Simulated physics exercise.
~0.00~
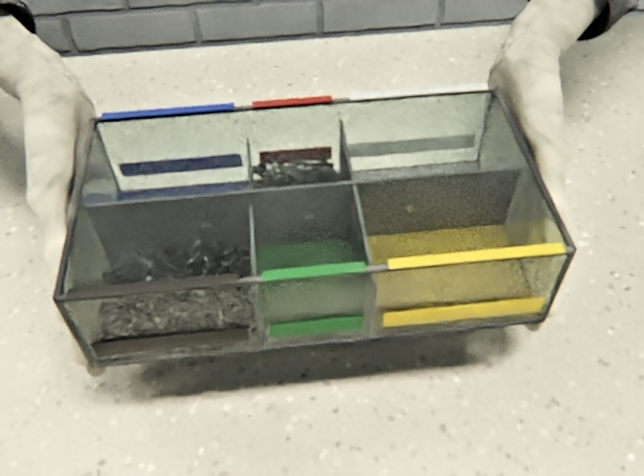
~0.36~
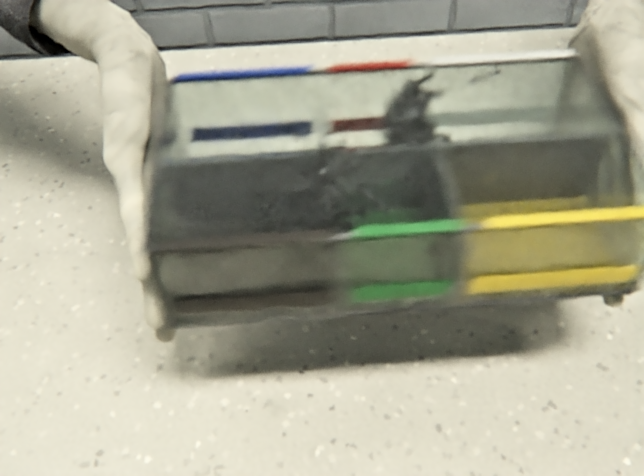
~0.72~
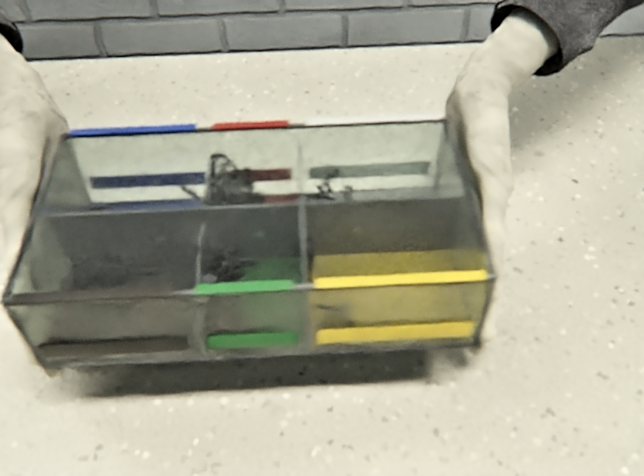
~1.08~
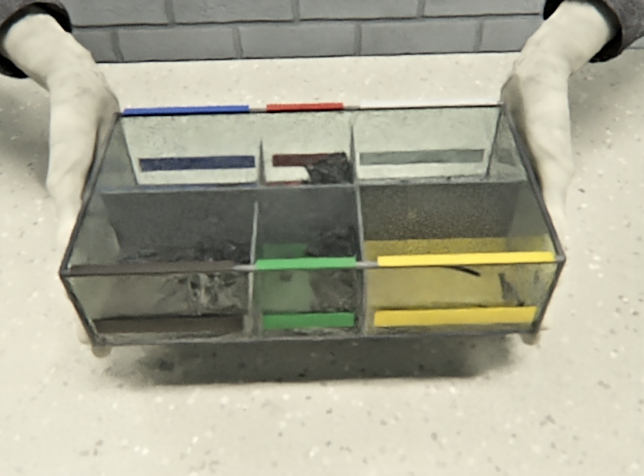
A clear, lidded box is held by two pale hands just above a speckled, off-white tabletop, seen from the front and slightly above, with a grey brick wall behind. Its six compartments carry blue, red and white strips along the back and black, green and yellow ones along the front. Dark screws lie heaped in the black and red sections at first. The hands swing the box right, then left, and the screws fly up and scatter over the partitions. Finally it returns to the middle and steadies, with screws mostly in the black, green and red sections.
